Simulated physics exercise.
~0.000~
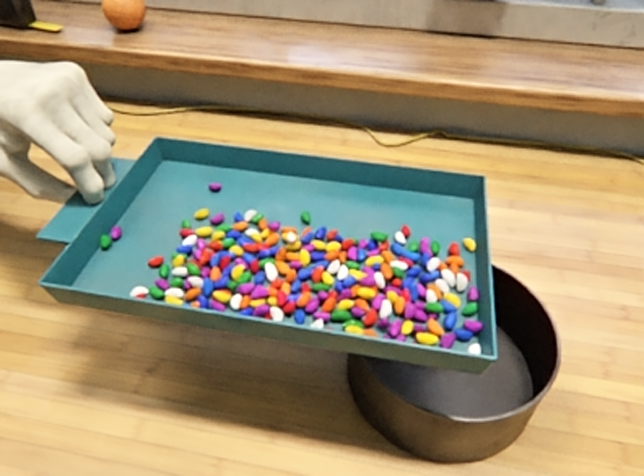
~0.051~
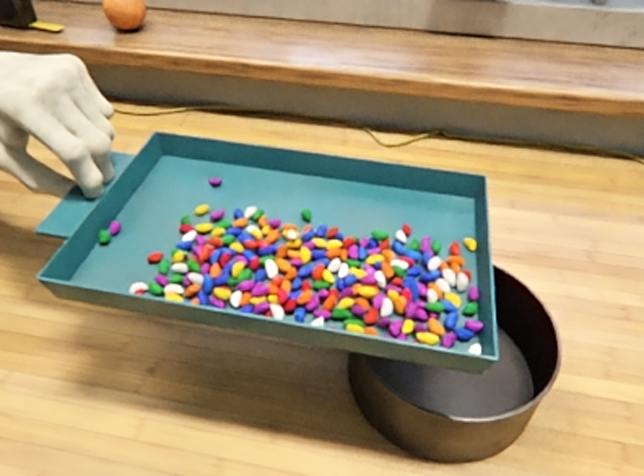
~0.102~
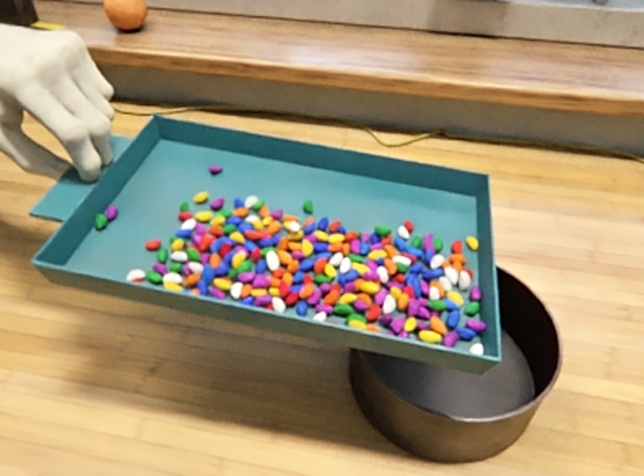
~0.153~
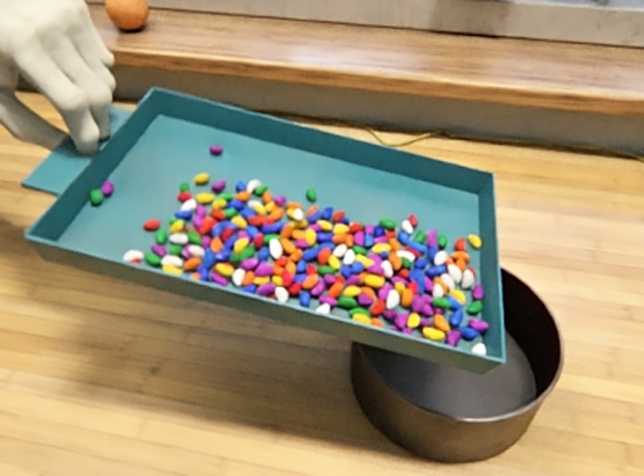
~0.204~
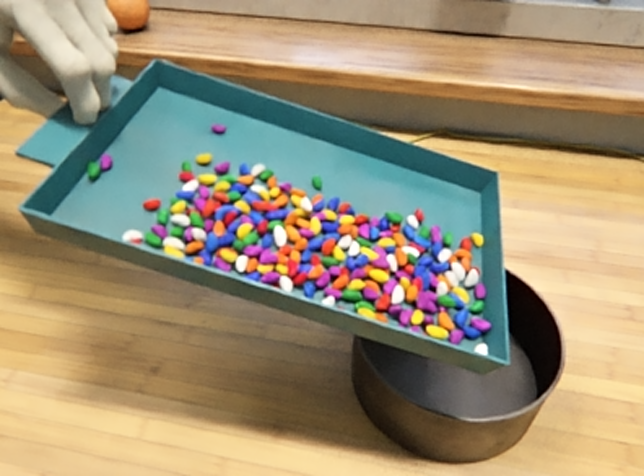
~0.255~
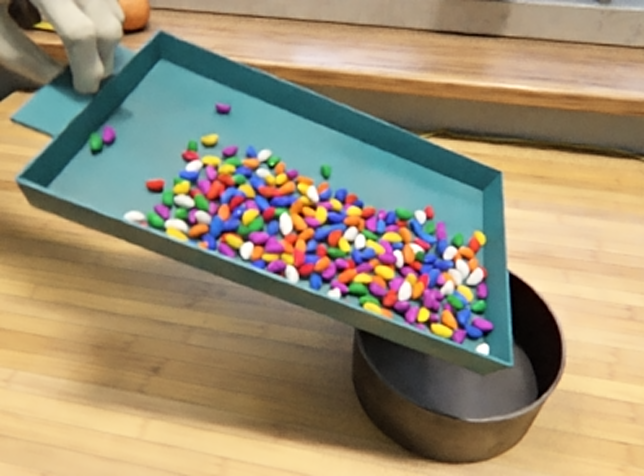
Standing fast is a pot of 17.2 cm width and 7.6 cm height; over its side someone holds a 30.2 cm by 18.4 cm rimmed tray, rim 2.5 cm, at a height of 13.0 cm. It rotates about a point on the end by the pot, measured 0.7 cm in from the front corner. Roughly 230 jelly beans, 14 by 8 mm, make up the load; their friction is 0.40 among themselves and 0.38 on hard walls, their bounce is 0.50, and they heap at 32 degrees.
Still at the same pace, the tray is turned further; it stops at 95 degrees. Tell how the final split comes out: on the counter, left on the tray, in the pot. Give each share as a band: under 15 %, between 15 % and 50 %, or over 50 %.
Shares by band: Counter over 50 %, left on the tray under 15 %, pot between 15 % and 50 %.
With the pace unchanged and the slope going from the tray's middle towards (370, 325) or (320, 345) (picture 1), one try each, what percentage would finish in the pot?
Near 0 and 0 per cent, in that order.
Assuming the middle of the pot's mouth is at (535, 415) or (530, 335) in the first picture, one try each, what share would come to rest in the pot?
Roughly 80 per cent, then 80 per cent.
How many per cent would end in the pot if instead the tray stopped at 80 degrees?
It would be near 20 per cent.
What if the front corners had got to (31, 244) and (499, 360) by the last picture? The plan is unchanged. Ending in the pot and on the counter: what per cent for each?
You'd end with pot at 0 and counter at 95.
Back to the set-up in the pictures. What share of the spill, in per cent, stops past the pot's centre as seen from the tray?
Some 100 per cent of the spill lies beyond the centre.
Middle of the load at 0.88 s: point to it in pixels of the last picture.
Near (536, 307).
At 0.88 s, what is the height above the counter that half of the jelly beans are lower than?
Roughly 14 centimetres, more or less.
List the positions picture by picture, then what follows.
Tray tilt 0 degrees, front corners at (47, 279) and (489, 352); middle of the pieces at (305, 274); pot at (453, 323), in the first picture.
Tray tilt 1 degrees, front corners at (46, 274) and (490, 352); middle of the pieces at (306, 272), in the second picture.
Tray tilt 4 degrees, front corners at (41, 258) and (493, 353), lowest corner right front; middle of the pieces at (307, 265), in the third picture.
Tray tilt 9 degrees, front corners at (34, 233) and (498, 354), lowest corner right front; middle of the pieces at (311, 255), in the fourth picture.
Tray tilt 14 degrees, front corners at (29, 206) and (502, 356), lowest corner right front; middle of the pieces at (328, 248), in the fifth picture.
Tray tilt 19 degrees, front corners at (27, 177) and (506, 357), lowest corner right front; middle of the pieces at (334, 239); pot at (458, 323). The tray's pace is about 100 degrees a second, in the sixth picture.
After 0.63 s, tilt 56 degrees; the tray holds 100 %, the pot 0 %.
After 0.88 s, tilt 80 degrees; the tray holds 70 %, the pot 5 %.
After 1.24 s, tilt 95 degrees; the tray holds 15 %, the pot 30 %.
In the end, at 2.6 s, counter 60 %, tray 0 %, pot 40 %.
